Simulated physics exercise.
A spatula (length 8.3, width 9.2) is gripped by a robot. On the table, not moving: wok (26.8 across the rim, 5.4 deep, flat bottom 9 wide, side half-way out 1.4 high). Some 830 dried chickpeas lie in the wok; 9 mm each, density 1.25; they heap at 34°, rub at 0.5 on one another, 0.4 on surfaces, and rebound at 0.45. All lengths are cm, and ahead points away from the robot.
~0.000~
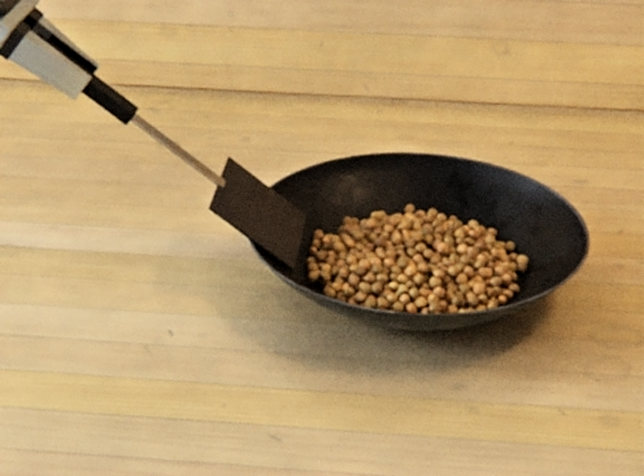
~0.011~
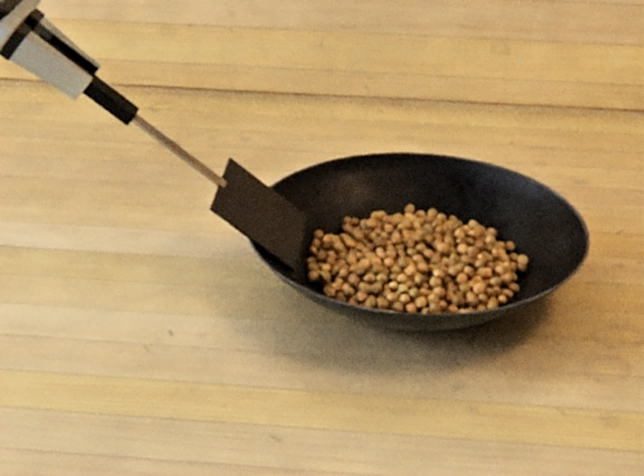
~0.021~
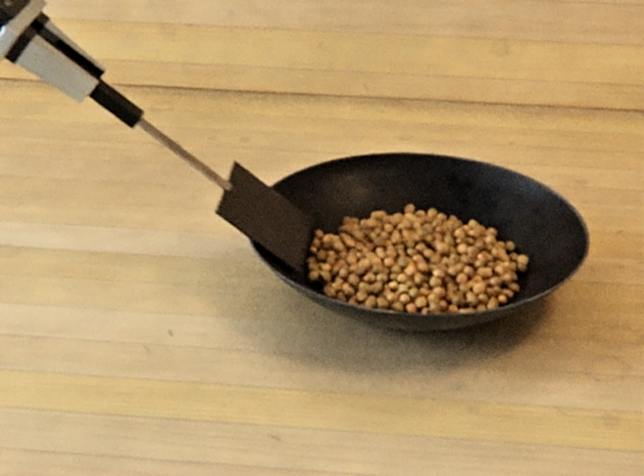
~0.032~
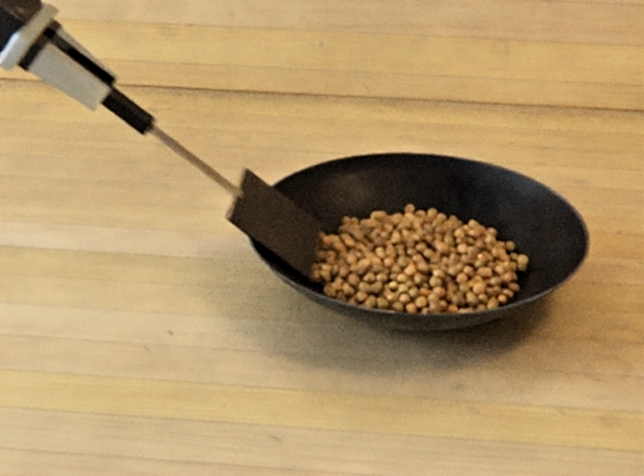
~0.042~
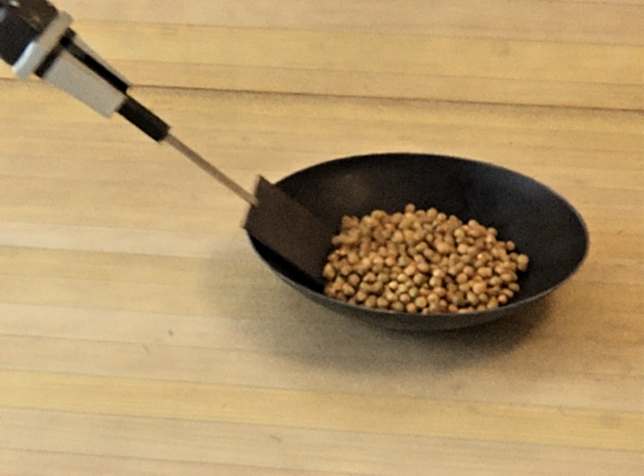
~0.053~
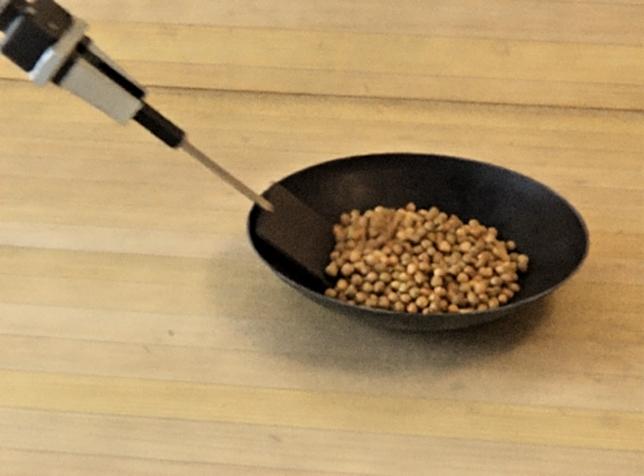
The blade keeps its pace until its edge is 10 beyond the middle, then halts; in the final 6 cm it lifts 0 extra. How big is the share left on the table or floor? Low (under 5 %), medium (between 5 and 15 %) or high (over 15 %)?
On the table or floor the share is high, over 15 %.
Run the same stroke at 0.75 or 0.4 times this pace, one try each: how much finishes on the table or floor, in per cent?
About 40 and 30 per cent.
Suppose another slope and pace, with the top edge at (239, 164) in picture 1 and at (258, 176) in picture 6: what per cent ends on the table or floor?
About 30 per cent.
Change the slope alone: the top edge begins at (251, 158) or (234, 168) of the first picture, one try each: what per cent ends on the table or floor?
About 55 and 50 per cent.
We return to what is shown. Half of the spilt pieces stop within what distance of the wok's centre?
Some 32 cm.
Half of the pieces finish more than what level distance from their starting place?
About 19 cm.
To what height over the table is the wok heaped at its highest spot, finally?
Some 5.0 cm.
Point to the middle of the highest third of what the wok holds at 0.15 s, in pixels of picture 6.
Around (477, 239).
After 0.10 s, sloping 38°, highest piece 7 above the table; 833 in the wok.
After 0.15 s, sloping 38°, highest piece 8 above the table; 833 in the wok.
After 0.37 s, sloping 38°, highest piece 8 above the table; 398 in the wok, 220 on the table or floor, 215 on the blade or in flight.
After 1.42 s, sloping 38°, highest piece 5 above the table; 435 on the table or floor, 398 in the wok.
At rest, 435 on the table or floor, 398 in the wok. That is 52 % on the table or floor.
